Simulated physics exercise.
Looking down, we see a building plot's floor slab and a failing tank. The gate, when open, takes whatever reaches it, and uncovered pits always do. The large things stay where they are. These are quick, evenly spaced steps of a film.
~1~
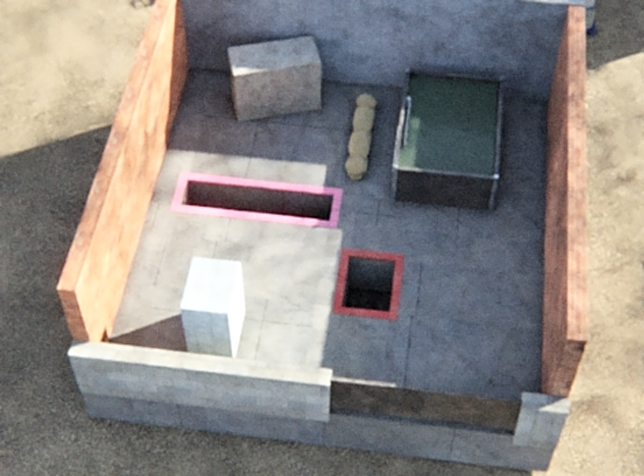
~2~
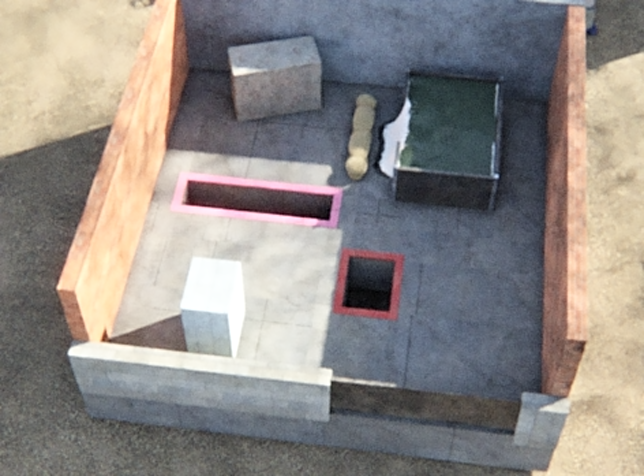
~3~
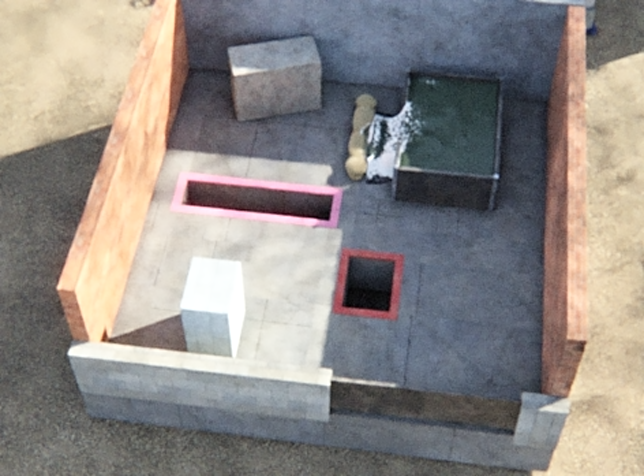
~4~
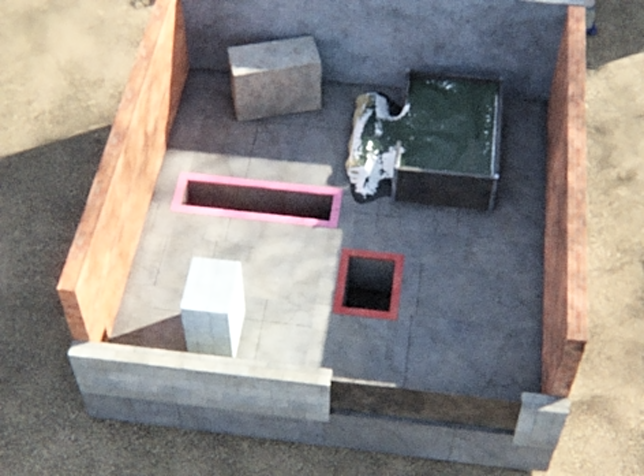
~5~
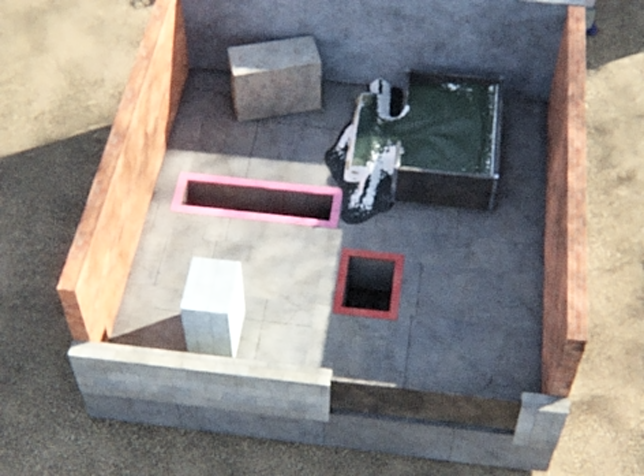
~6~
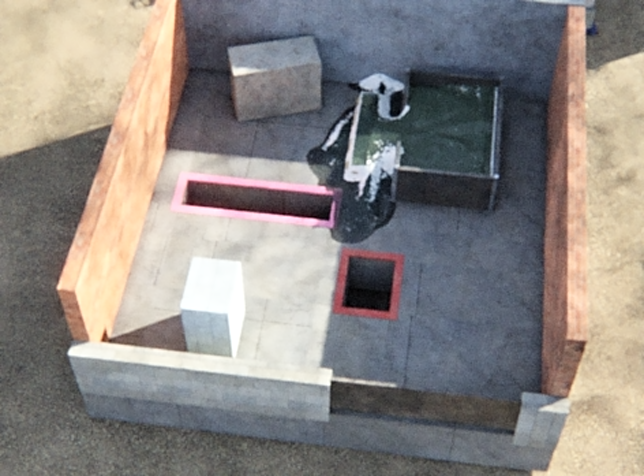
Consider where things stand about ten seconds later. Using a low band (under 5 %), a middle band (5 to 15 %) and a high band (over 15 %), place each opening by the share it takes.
The gate is in the low band; the red pit is in the middle band; the pink pit is in the high band.
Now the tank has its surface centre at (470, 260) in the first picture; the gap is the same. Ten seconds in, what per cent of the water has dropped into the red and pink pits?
So red takes 80 % and pink takes 6 %.
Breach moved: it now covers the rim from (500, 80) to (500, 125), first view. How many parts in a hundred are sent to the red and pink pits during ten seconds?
Red 8 %, pink 20 %.
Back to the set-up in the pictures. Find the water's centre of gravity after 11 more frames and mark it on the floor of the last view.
I'd mark it close to (396, 153).
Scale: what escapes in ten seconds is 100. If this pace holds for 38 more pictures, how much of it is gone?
Near 70 in a hundred.
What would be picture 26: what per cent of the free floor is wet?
About 55 %.
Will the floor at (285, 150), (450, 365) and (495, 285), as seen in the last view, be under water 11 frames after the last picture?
First swamped, then spared, then spared.
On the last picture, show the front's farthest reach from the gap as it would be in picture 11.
I reckon the front has reached (309, 297) by then.
A moment on, water covers 25 % of the floor; the gate 0 %, the red pit 1 %, the pink pit 2 %.
Next, water covers 40 % of the floor; the gate 0 %, the red pit 3 %, the pink pit 5 %.
Then, water covers 55 % of the floor; the gate 0 %, the red pit 6 %, the pink pit 8 %.
Later, water covers 75 % of the floor; the gate 0 %, the red pit 9 %, the pink pit 17 %.
In the end, water covers 85 % of the floor; the gate 0 %, the red pit 13 %, the pink pit 25 %.
